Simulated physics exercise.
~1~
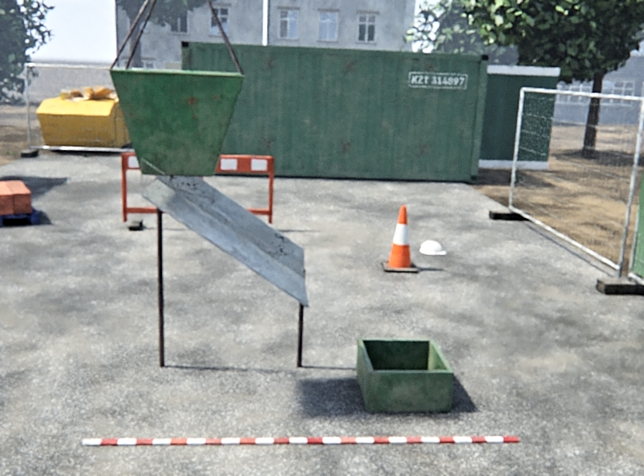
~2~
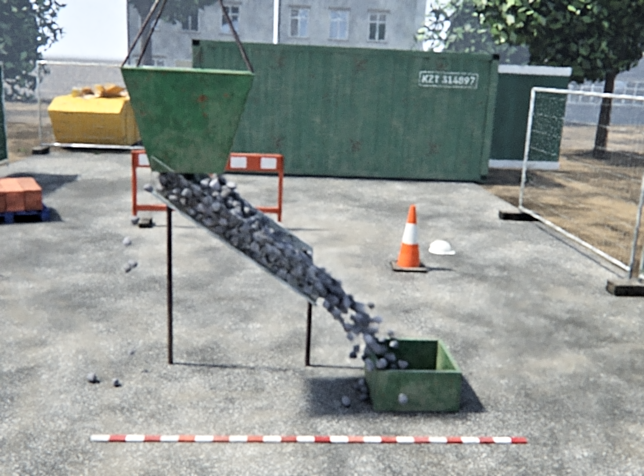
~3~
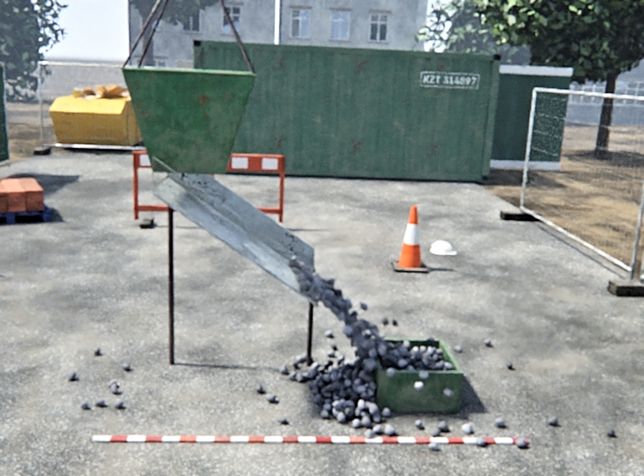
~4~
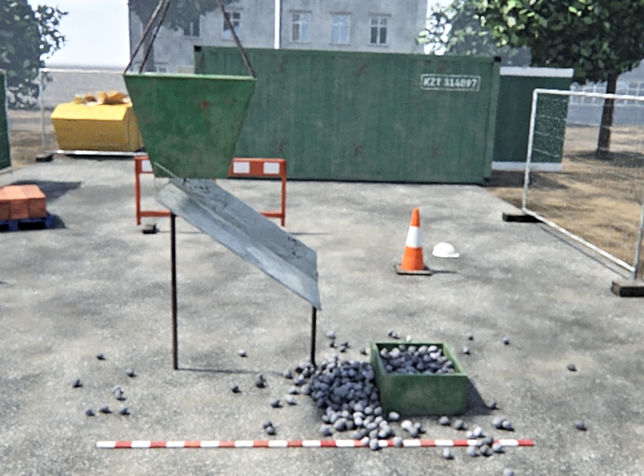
Grey stones pouring from a hanging green skip down a sloping steel chute, filling a green bin and heaping on its left.
